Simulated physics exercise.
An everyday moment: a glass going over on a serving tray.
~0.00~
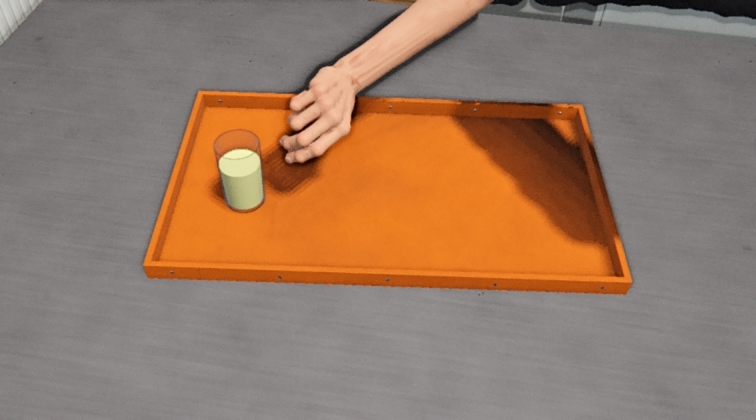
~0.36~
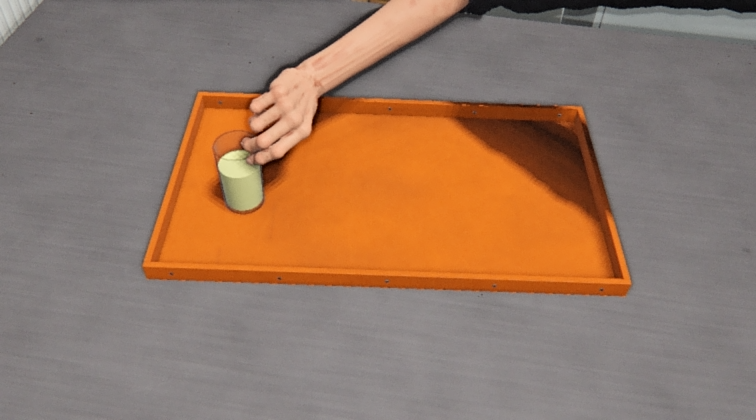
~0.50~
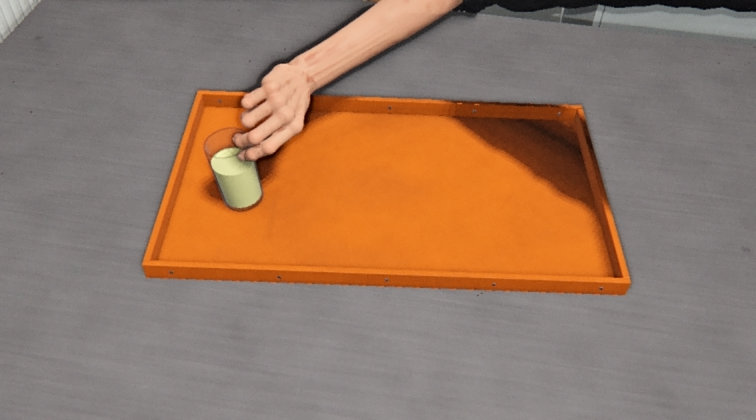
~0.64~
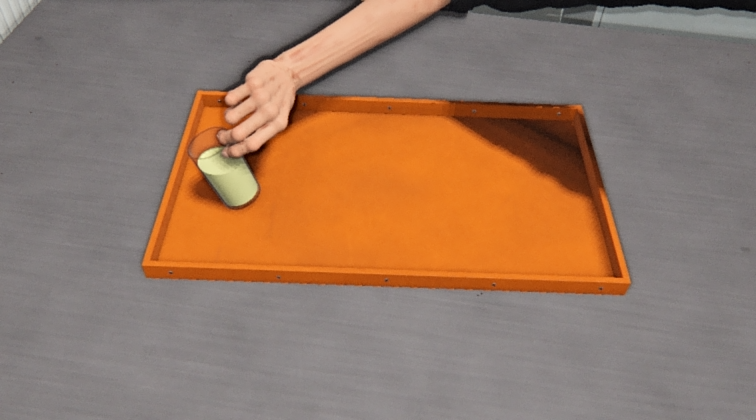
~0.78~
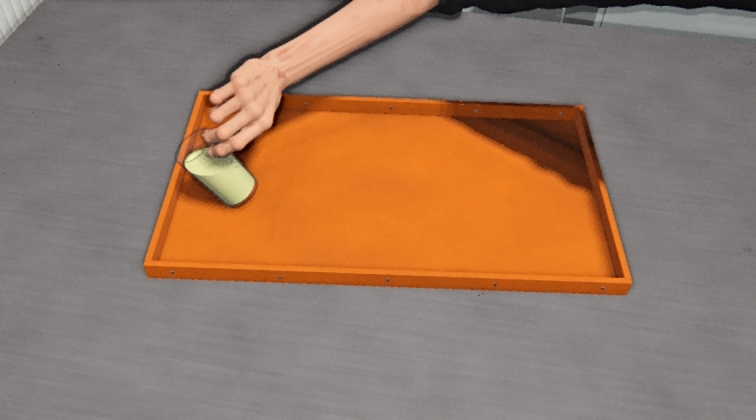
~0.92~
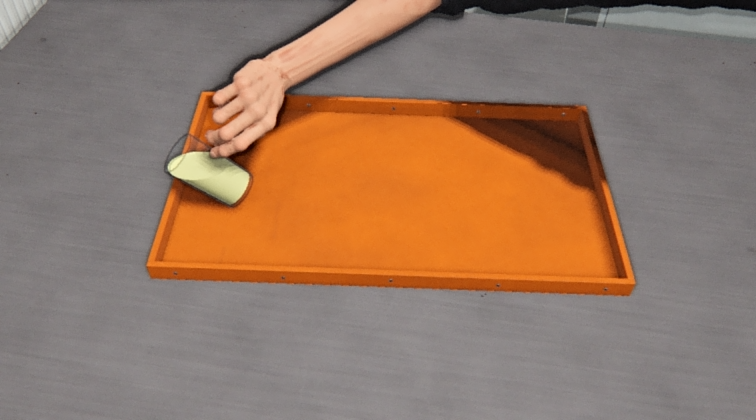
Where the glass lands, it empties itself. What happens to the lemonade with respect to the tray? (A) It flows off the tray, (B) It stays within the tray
(A) It flows off the tray.
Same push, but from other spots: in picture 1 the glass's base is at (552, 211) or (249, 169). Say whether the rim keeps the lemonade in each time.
One: It is held by the rim. Two: It wets the top as well.
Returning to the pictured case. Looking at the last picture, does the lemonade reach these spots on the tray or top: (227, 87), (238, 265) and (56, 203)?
The first spot ends up outside the spill, the second outside the spill, and the third inside the spill.
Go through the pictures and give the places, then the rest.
In the first frame, it stands upright; glass (241, 171) about two thirds full; tray (370, 267).
In the second frame, fingers against its side; glass about two thirds full, surface at (239, 164).
In the third frame, fingers against its side; glass (235, 169) about two thirds full.
In the fourth frame, fingers against its side; glass about two thirds full, surface at (221, 161); tray (369, 267).
In the fifth frame, fingers against its side; glass (217, 168) tipped 30°.
In the sixth frame, it is falling; glass (208, 171) tipped 45°.
After 1.5 s, the glass lies across the rim; the puddle covers about as much as a plate; it spreads outside the tray.
After 2.2 s, the puddle covers about as much as a tray; it spreads outside the tray.
After 3.6 s, the puddle covers about as much as a tray; it spreads outside the tray.
